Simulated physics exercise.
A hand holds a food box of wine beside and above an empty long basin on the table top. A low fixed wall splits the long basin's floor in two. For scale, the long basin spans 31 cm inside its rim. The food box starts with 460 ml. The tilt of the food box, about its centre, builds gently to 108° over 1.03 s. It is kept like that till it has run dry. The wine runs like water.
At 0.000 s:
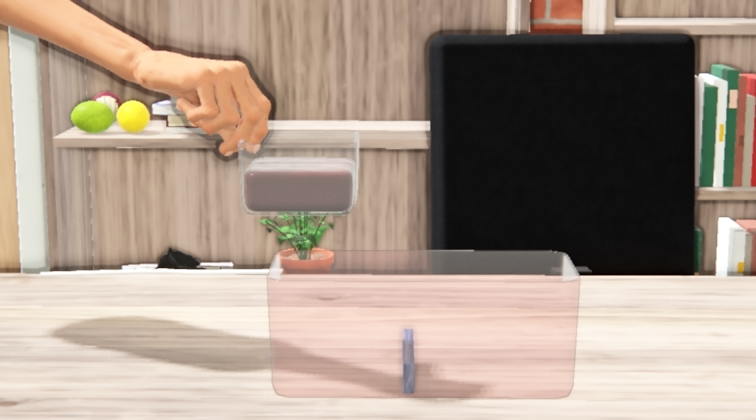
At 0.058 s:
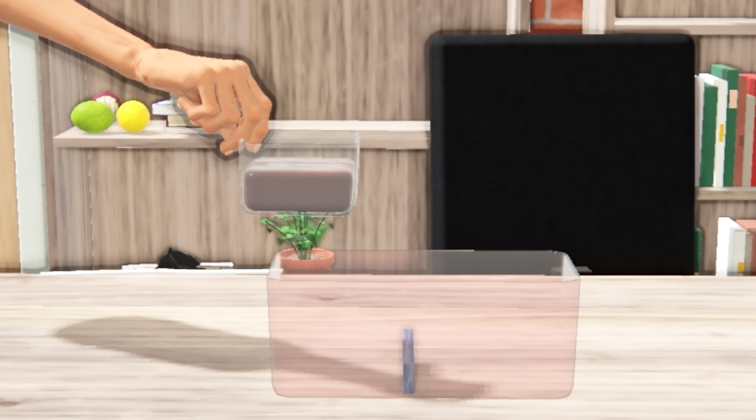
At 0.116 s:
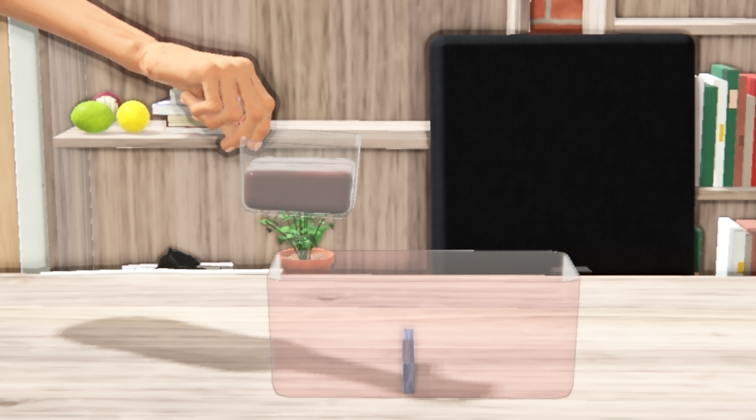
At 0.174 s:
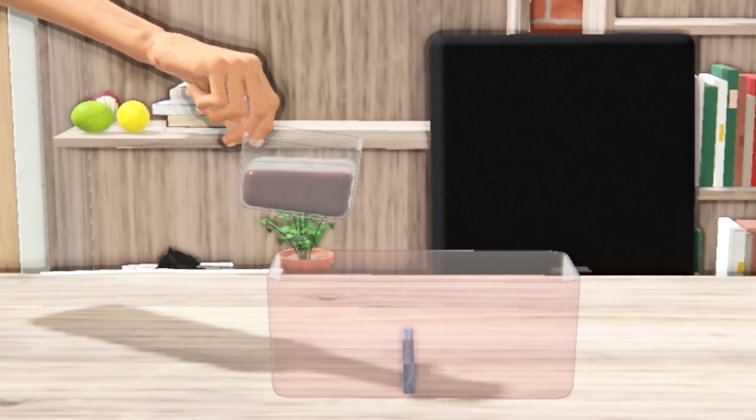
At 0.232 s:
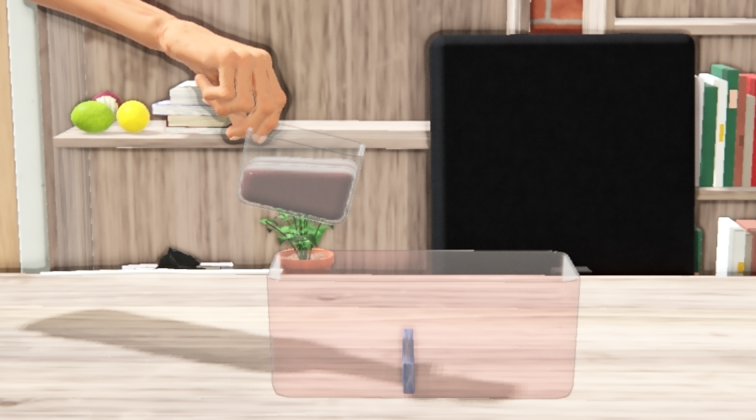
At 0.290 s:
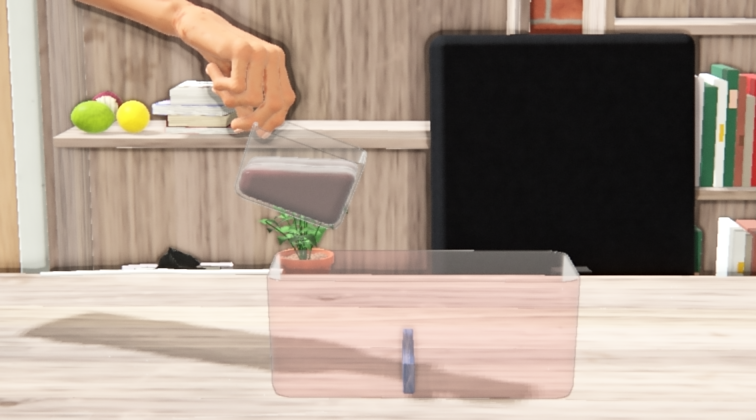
A hand reaching in from the upper left holds a clear food box of dark brownish-red wine above the left end of a long, empty, pinkish see-through basin on a pale wooden table, viewed level from the side. Behind stand a potted plant, a black panel, and shelves with fruit and books. The hand shifts slightly right as the box slowly tilts clockwise, its right side dipping, while the camera stays still.
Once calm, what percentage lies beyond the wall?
Roughly 49 per cent is past the wall.
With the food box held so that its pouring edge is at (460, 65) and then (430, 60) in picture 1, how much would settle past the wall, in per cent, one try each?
In turn about 90 and 90 per cent.
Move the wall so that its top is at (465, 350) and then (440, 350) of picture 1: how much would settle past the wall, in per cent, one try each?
First 10, then 5 per cent.
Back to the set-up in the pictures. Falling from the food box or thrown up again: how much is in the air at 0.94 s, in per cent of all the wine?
Some 7 per cent.
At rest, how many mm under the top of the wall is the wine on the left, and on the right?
Some 18 mm on the left and 22 mm on the right.
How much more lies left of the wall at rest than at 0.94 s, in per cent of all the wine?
About 16 per cent.
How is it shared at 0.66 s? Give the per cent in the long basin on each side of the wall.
Some 8 per cent left and 9 right.
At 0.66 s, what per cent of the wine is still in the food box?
About 52 per cent.
After 0.66 s the tilt is 77° and 52 per cent is still to pour, 8 is left of the wall and 9 right of it.
After 0.94 s the tilt is 106° and 10 per cent is still to pour, 35 is left of the wall and 48 right of it.
After 1.22 s the tilt is 108° and 0 per cent is still to pour, 51 is left of the wall and 49 right of it.
After 1.53 s the tilt is 108° and 0 per cent is still to pour, 51 is left of the wall and 49 right of it.
In the end 51 per cent lies left of the wall, 49 right of it and 0 outside.
